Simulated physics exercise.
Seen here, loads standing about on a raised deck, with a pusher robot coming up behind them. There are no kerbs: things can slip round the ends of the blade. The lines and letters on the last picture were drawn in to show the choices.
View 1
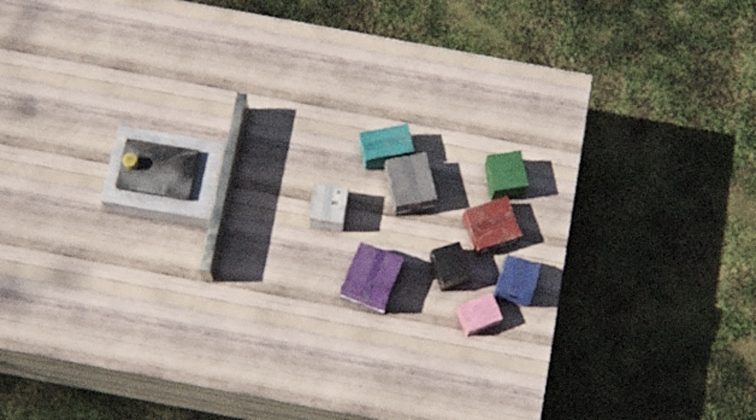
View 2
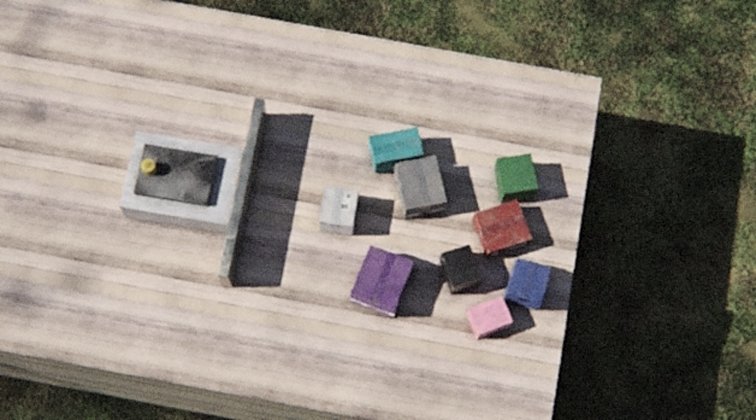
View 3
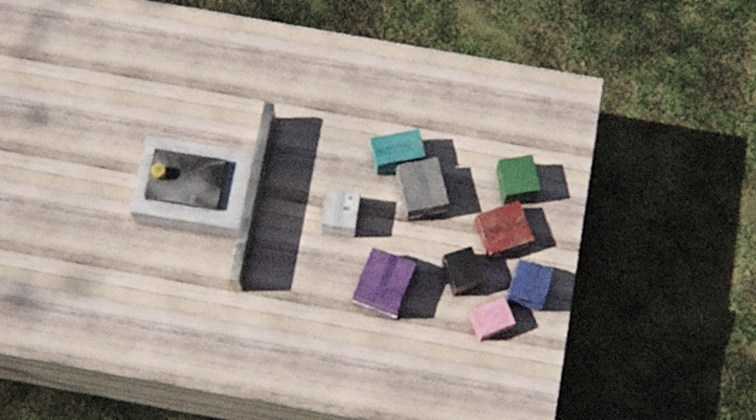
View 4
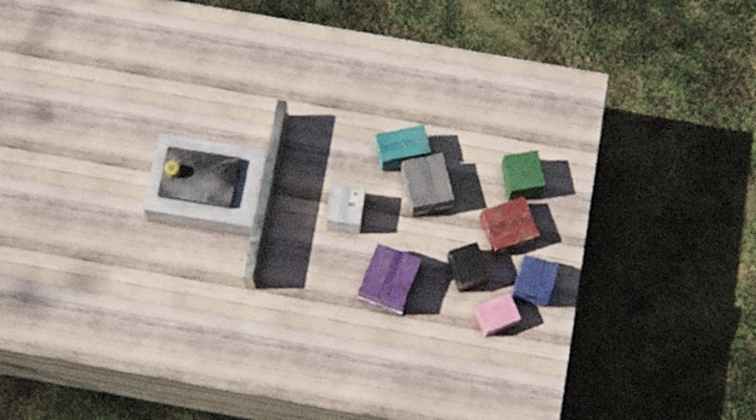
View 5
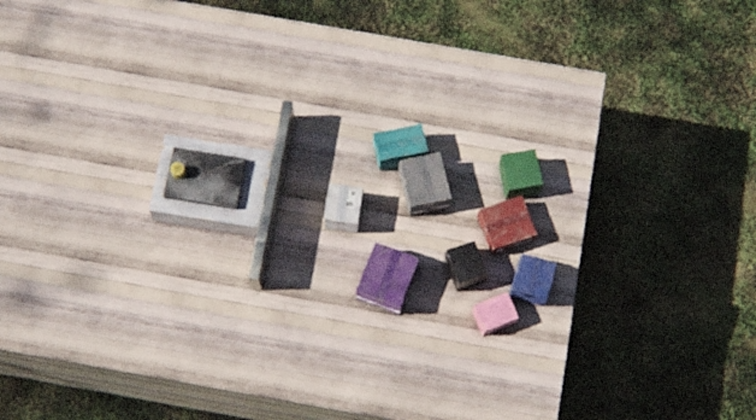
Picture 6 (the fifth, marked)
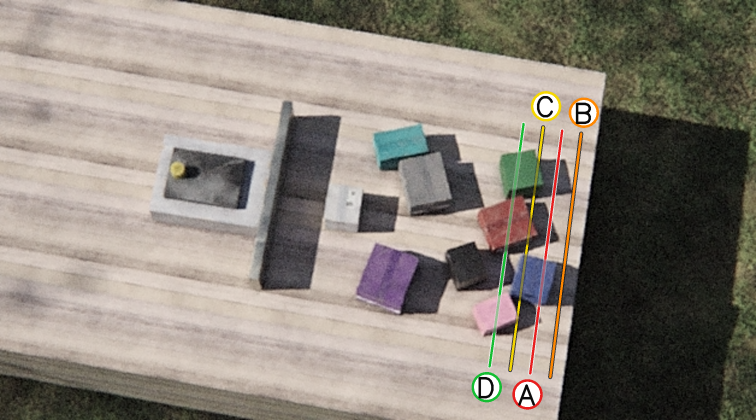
A small gray robot with a wide upright blade crept rightward across a pale wooden deck, closing the gap to a loose cluster of colored boxes, which stayed in nearly the same arrangement.
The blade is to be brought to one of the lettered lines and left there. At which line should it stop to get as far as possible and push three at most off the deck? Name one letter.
The farthest such stop is D.
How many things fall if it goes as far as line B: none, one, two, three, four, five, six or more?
Six or more.
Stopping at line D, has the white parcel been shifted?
By then, yes.
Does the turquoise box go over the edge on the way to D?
No.
On the marked copy, A at (547, 249); B at (566, 252); C at (527, 245); D at (507, 242).
Taking D. A third of the way, robot (296, 193); white parcel (378, 214); blue parcel (533, 280).
Two thirds of the way, robot (382, 208); red parcel (526, 230); pink crate (503, 317).
When it is over, robot (446, 219); blue parcel over the edge; red parcel over the edge; two fallen.
As for the rest, A drops six; B drops nine; C drops five.
